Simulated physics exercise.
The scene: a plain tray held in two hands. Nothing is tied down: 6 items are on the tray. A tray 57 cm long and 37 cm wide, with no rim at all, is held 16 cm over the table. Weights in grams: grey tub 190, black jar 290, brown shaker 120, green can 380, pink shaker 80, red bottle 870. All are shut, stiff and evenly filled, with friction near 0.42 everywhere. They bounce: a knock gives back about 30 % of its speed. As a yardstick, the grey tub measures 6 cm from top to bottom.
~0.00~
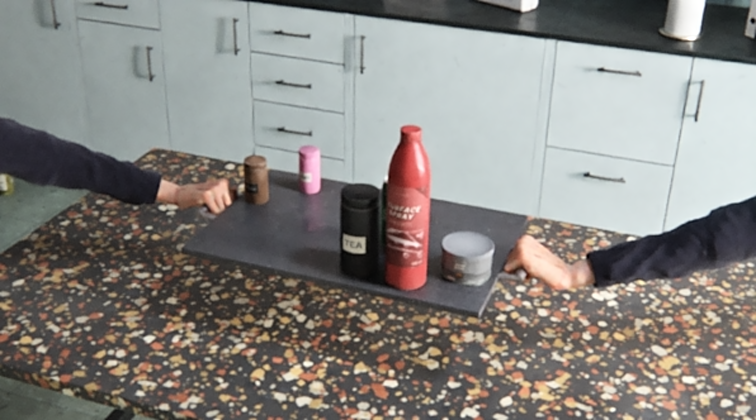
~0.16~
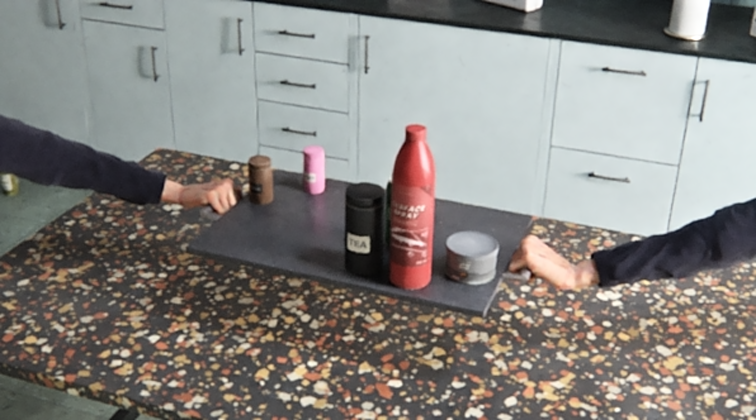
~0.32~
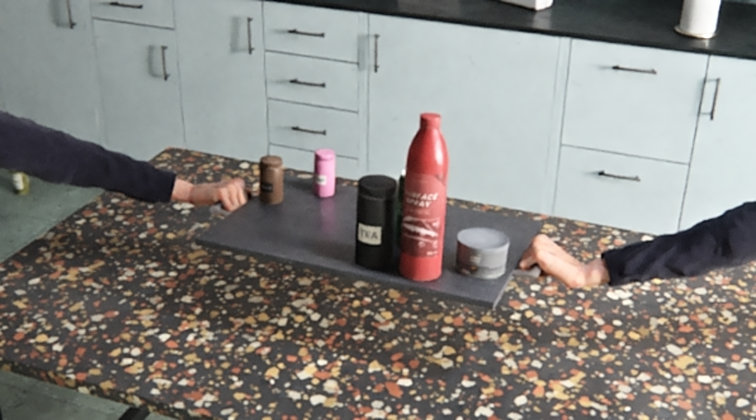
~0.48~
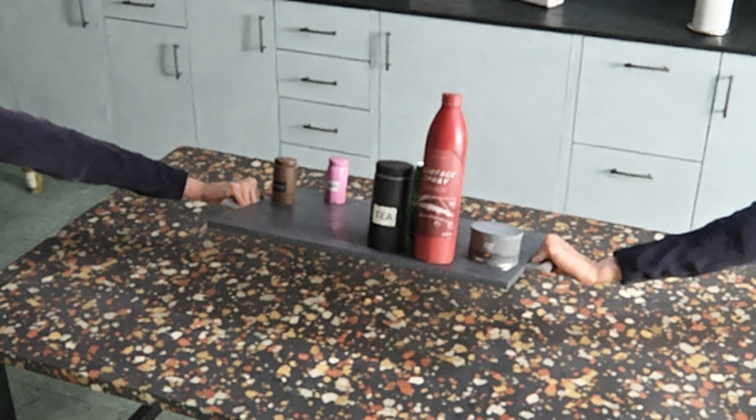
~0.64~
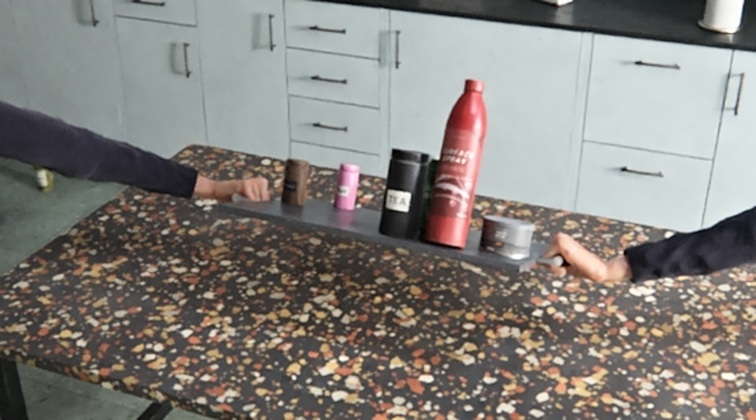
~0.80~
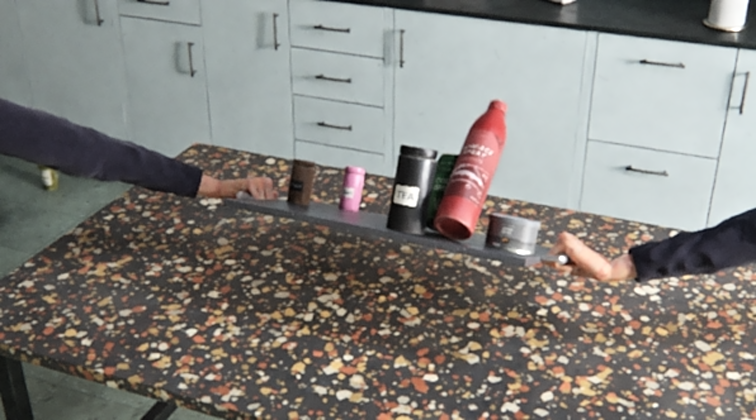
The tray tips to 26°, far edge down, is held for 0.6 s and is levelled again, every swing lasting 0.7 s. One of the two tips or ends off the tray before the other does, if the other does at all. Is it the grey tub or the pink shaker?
It is the latter, the pink shaker.
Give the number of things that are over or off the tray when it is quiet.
That comes to 6.
After 1.00 s, tray at 26°, far edge down; grey tub moved 6 cm near (526, 234); pink shaker moved 3 cm near (356, 189); green can on its side.
After 1.30 s, tray at 26°, far edge down; green can, pink shaker and red bottle now off the tray; grey tub moved 20 cm near (548, 234); black jar moved 18 cm.
After 1.70 s, tray at 16°, far edge down; grey tub, black jar and brown shaker now off the tray.
After 2.00 s, tray at 1°, far edge down.
In the end (2.6 s), off the tray, grey tub, black jar, brown shaker, green can, pink shaker and red bottle. At the end, from the last picture's camera, pink shaker near (370, 214). Grey tub went at 1.44 s; pink shaker went at 1.14 s.
